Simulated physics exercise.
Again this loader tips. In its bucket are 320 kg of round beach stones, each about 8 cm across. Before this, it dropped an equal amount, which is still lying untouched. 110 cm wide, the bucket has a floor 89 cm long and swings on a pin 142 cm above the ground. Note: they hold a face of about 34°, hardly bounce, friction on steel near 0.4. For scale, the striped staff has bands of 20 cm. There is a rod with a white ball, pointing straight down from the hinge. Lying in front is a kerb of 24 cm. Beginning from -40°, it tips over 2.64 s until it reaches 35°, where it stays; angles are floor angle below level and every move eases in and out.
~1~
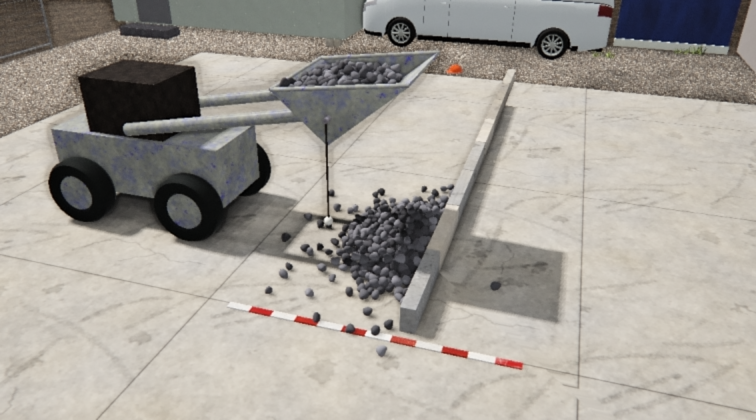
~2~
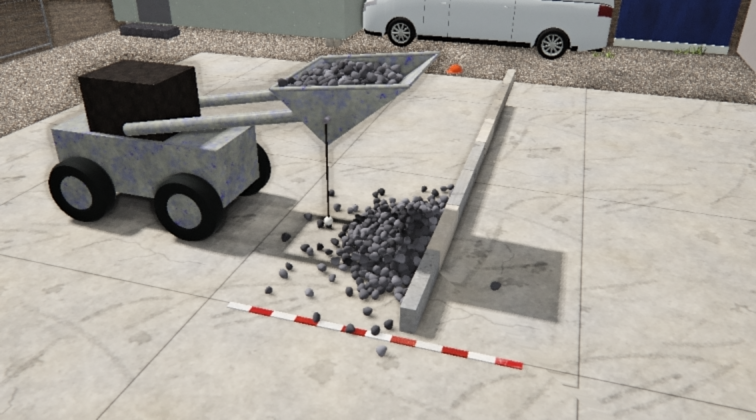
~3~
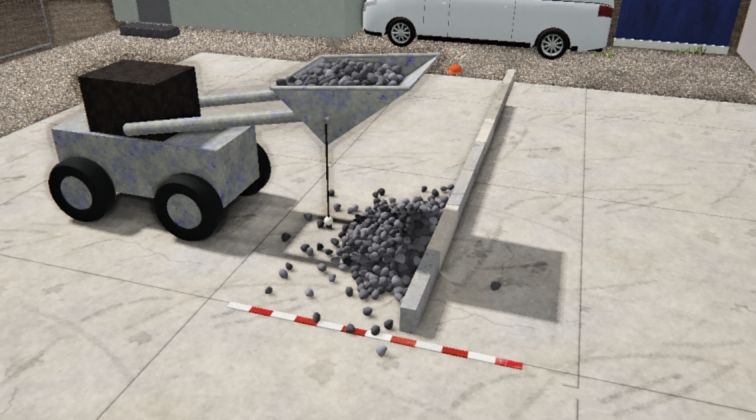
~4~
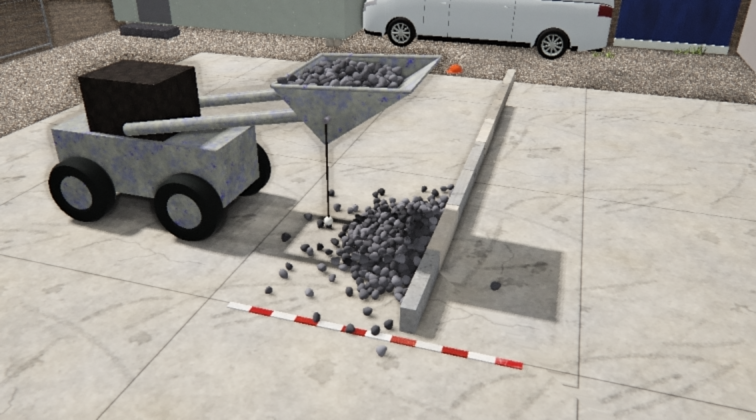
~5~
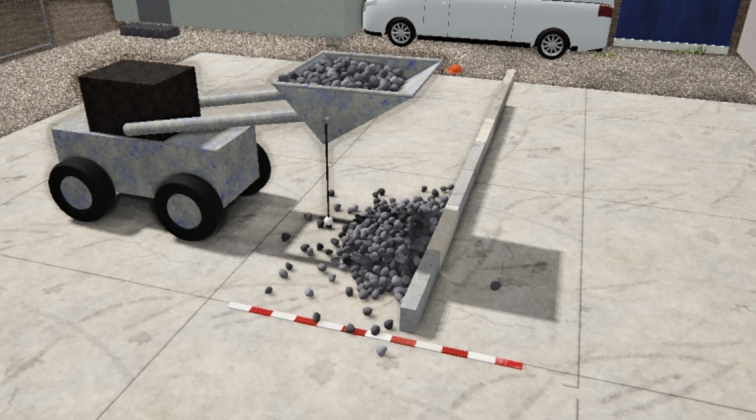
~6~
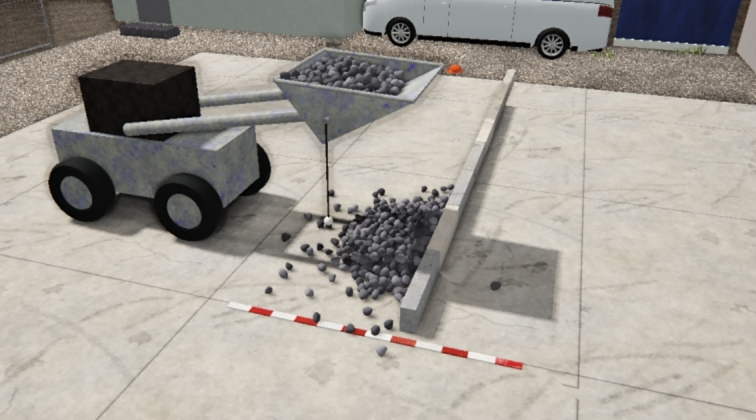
A small grey loader slowly tilting its raised bucket of dark round stones slightly forward above a stone pile beside a kerb.
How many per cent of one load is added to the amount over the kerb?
About 72 per cent of a load.
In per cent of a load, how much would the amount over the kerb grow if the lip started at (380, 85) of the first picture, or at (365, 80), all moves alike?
About 30 and 10 per cent.
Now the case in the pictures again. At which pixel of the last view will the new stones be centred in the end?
Near (478, 255).
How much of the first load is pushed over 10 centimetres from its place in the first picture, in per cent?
I'd say roughly 0 per cent of them.
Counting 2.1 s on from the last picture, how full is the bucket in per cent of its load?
Close to 15 in a hundred.
Then, 1.4 s after the last picture the floor is at 23°; in per cent of one load, 93 in the bucket, 107 on this side of the kerb; the foremost stones are at (441, 222).
Then, 2.1 s after the last picture the floor is at 35°; in per cent of one load, 13 in the bucket, 147 on this side of the kerb, 40 over the kerb; the foremost stones are at (526, 275).
Then, 2.5 s after the last picture the floor is at 35°; in per cent of one load, 0 in the bucket, 136 on this side of the kerb, 64 over the kerb; the foremost stones are at (575, 279).
Then, 5.2 s after the last picture the floor is at 35°; in per cent of one load, 0 in the bucket, 128 on this side of the kerb, 72 over the kerb; the foremost stones are at (634, 287). Net gain over the kerb, 72.
